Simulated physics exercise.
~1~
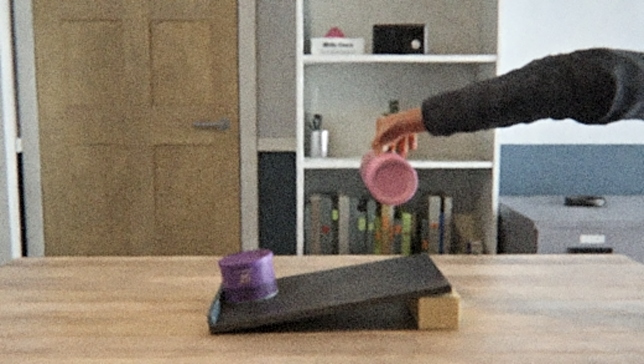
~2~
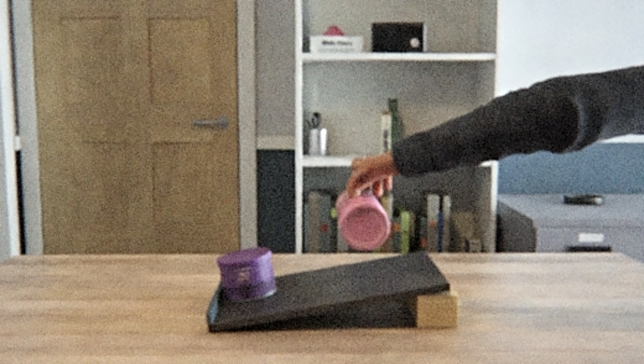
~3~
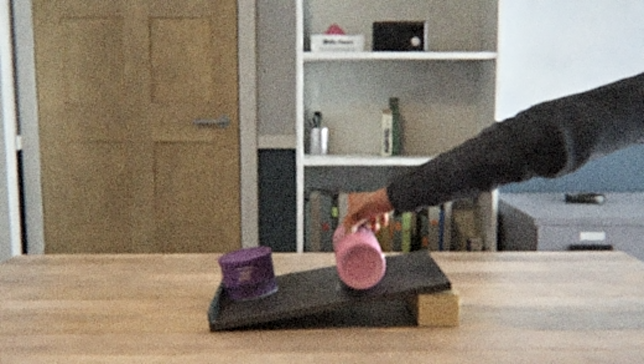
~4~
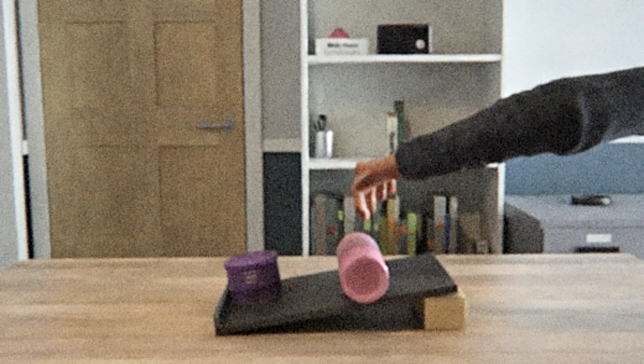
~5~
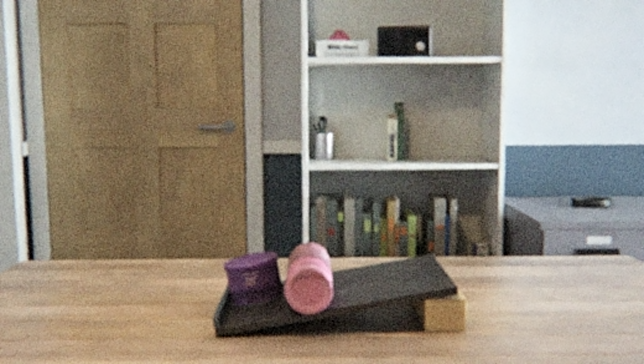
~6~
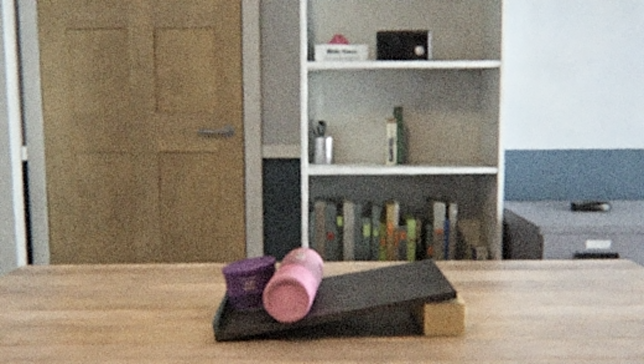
An arm in a dark sleeve reaches in from the right, holding a pink bottle on its side above a wooden table, seen from the front by a slightly swaying camera. On the table, a black board slopes down to the left, propped on a wooden block, with a purple tub at its low end. A door and a bookshelf stand behind. The hand lowers the bottle onto the slope, lets go and draws back. The bottle travels down the board to the left and ends lying against the tub, which stays in its place.
